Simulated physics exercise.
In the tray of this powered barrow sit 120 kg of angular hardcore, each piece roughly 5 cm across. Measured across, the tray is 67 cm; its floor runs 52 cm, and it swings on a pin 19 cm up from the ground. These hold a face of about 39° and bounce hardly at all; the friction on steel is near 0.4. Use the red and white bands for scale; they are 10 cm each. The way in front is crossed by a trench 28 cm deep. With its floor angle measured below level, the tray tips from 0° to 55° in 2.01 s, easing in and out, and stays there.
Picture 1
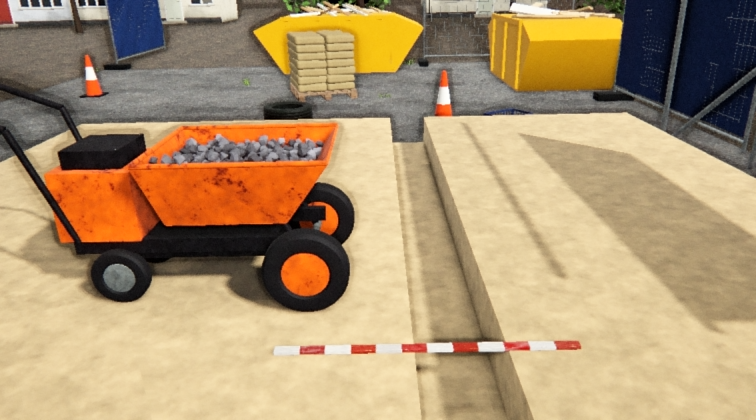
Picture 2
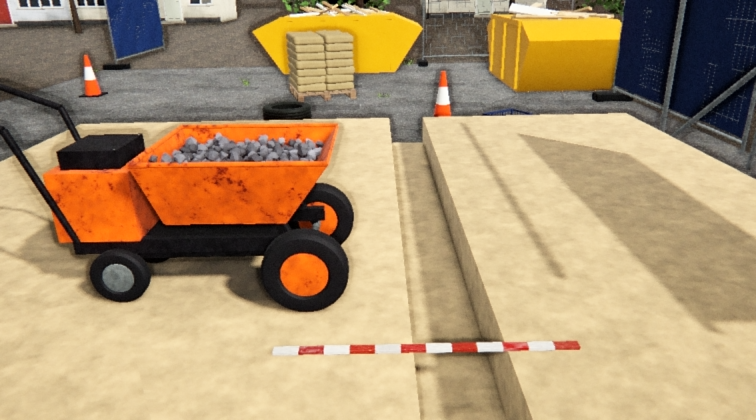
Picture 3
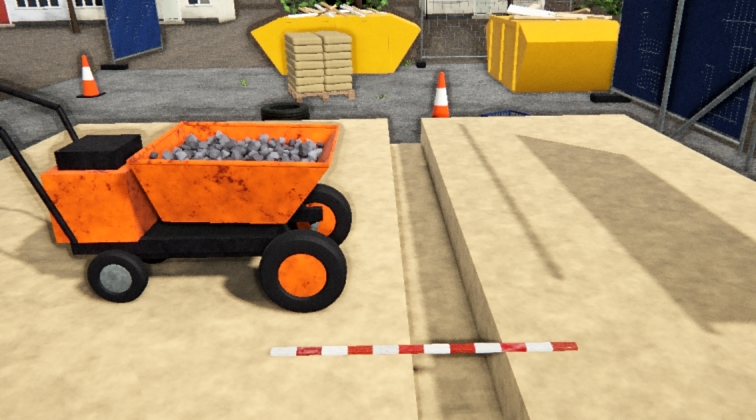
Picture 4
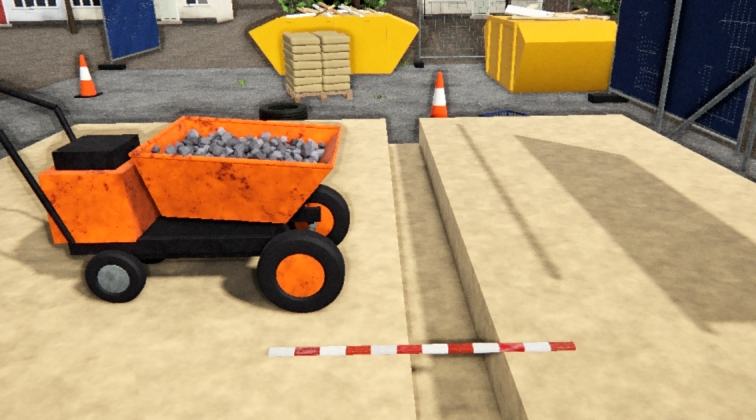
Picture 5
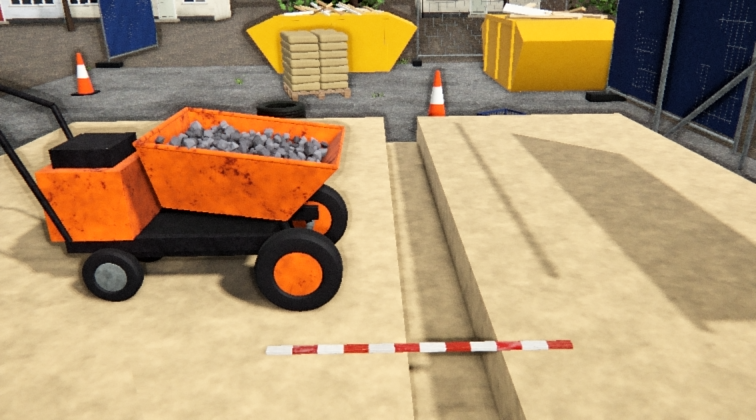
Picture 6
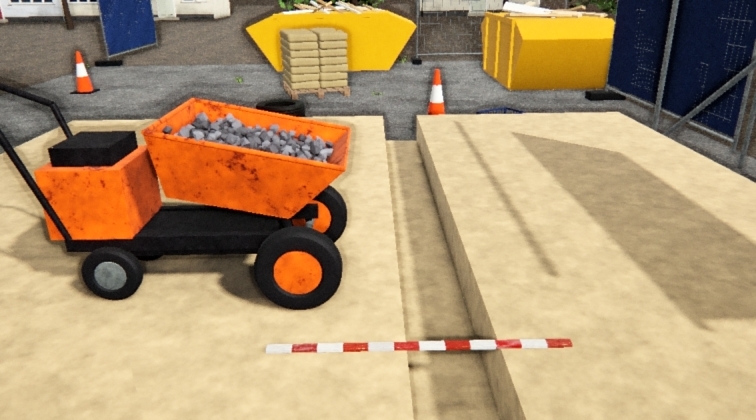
The orange tray of a small powered barrow, loaded with grey stones, slowly tilted forward to the right, its back end rising while the wheels stayed beside a narrow trench with a red-and-white pole across it.
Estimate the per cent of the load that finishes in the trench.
Roughly 8 percent.
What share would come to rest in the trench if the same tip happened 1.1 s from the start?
Probably about 20 in a hundred.
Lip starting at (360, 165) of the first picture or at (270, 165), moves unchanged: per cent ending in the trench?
Roughly 10 per cent, then 5 per cent.
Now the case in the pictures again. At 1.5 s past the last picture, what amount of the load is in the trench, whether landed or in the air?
By then, around 0 percent.
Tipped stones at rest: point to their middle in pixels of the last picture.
Their middle ends up near (451, 325).
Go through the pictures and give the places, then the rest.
In the first picture, the tray is at 0°, its lip at (327, 163); the top of the load is at (231, 147).
In the second picture, the tray is at 1°, its lip at (327, 164); the top of the load is at (221, 147).
In the third picture, the tray is at 2°, its lip at (329, 165); the top of the load is at (214, 144).
In the fourth picture, lip at (333, 167), floor tilted 5°, highest stones at (207, 140).
In the fifth picture, lip at (337, 168), floor tilted 8°, highest stones at (209, 131).
In the sixth picture, the tray is at 12°, its lip at (345, 169); the top of the load is at (210, 125).
Then, 0.9 s after the last picture the floor is at 46°, 100 % in the tray; the foremost stones are at (377, 194).
Then, 1.5 s after the last picture the floor is at 55°, 98 % in the tray, 1 % in the trench; the foremost stones are at (444, 301).
Then, 1.9 s after the last picture the floor is at 55°, 95 % in the tray, 5 % in the trench; the foremost stones are at (471, 328).
Then, 3.8 s after the last picture the floor is at 55°, 91 % in the tray, 8 % in the trench; the foremost stones are at (473, 313).
